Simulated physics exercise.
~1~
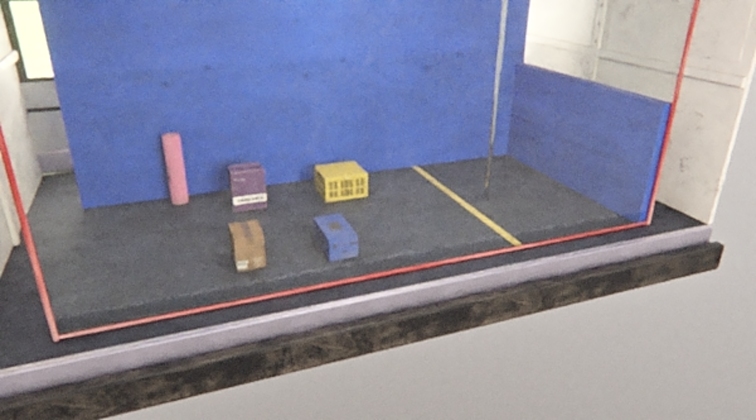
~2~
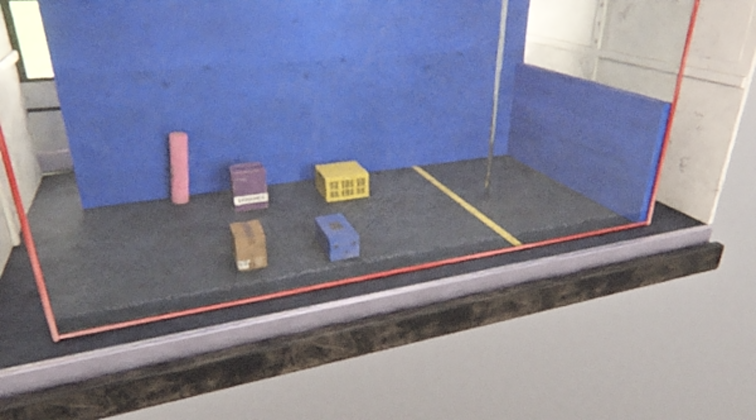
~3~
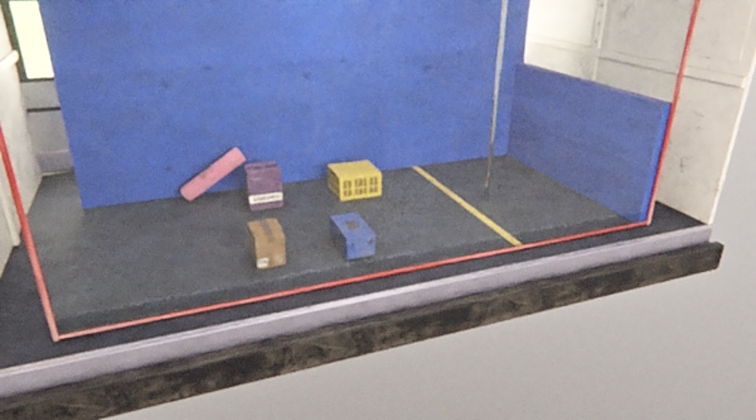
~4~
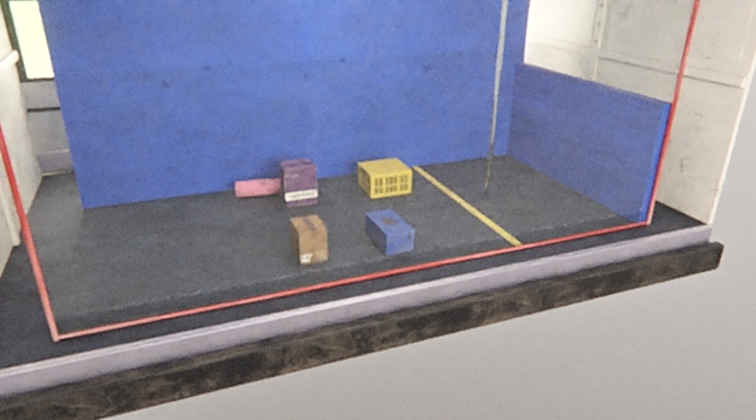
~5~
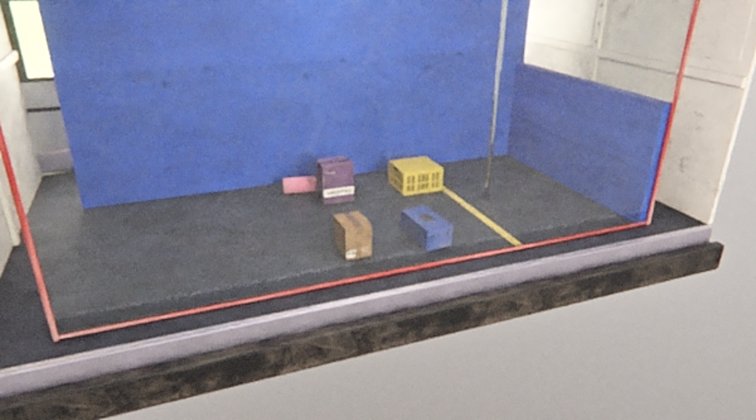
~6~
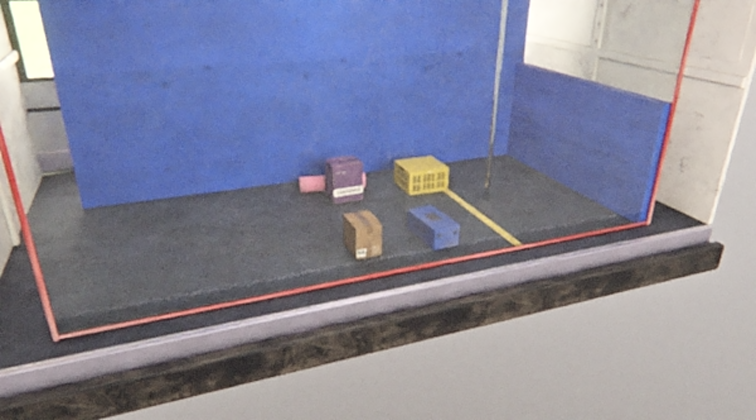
We see a pink roll, purple pack, yellow crate, brown carton and blue toolbox on a dark floor before a blue wall. The roll tips onto its side as everything shifts right, ending with the roll beside the pack and the crate by the yellow line's far end.
